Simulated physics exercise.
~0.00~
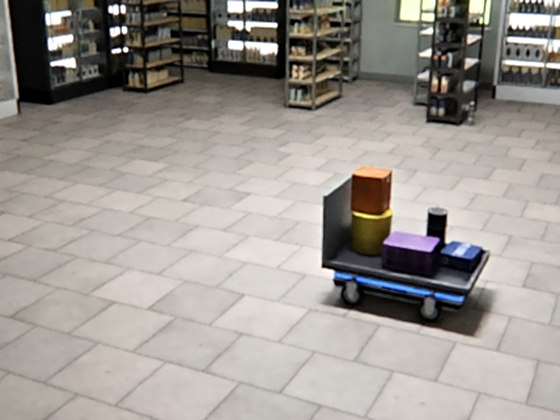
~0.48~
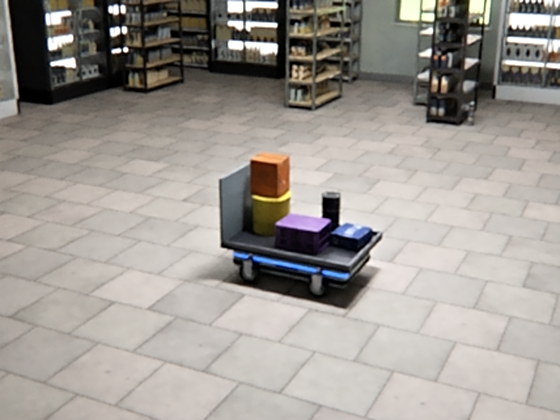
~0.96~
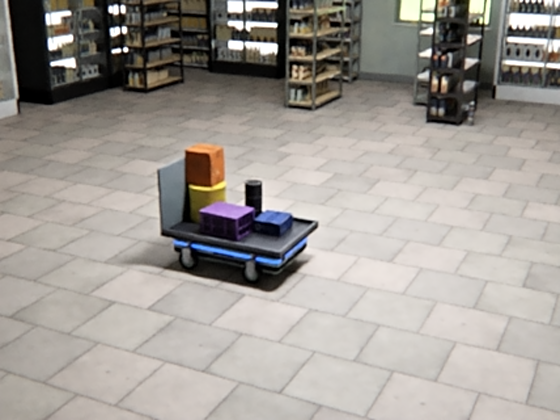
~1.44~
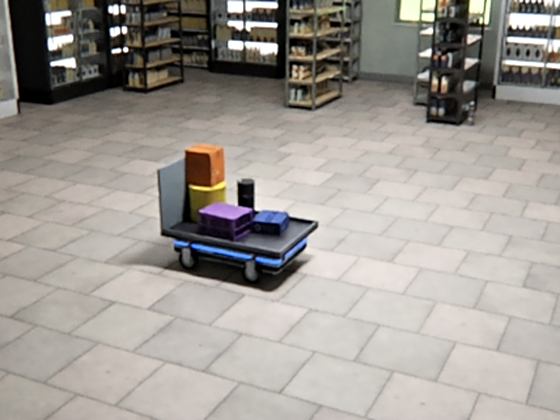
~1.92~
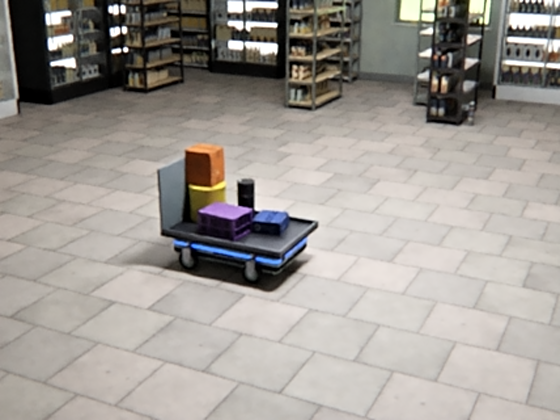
In a store with a tiled floor and stocked shelves, a flat cart carrying five items rolled left and stopped. The black canister, purple crate and blue parcel shifted slightly toward the tall board, while the orange box stayed on the yellow pail.
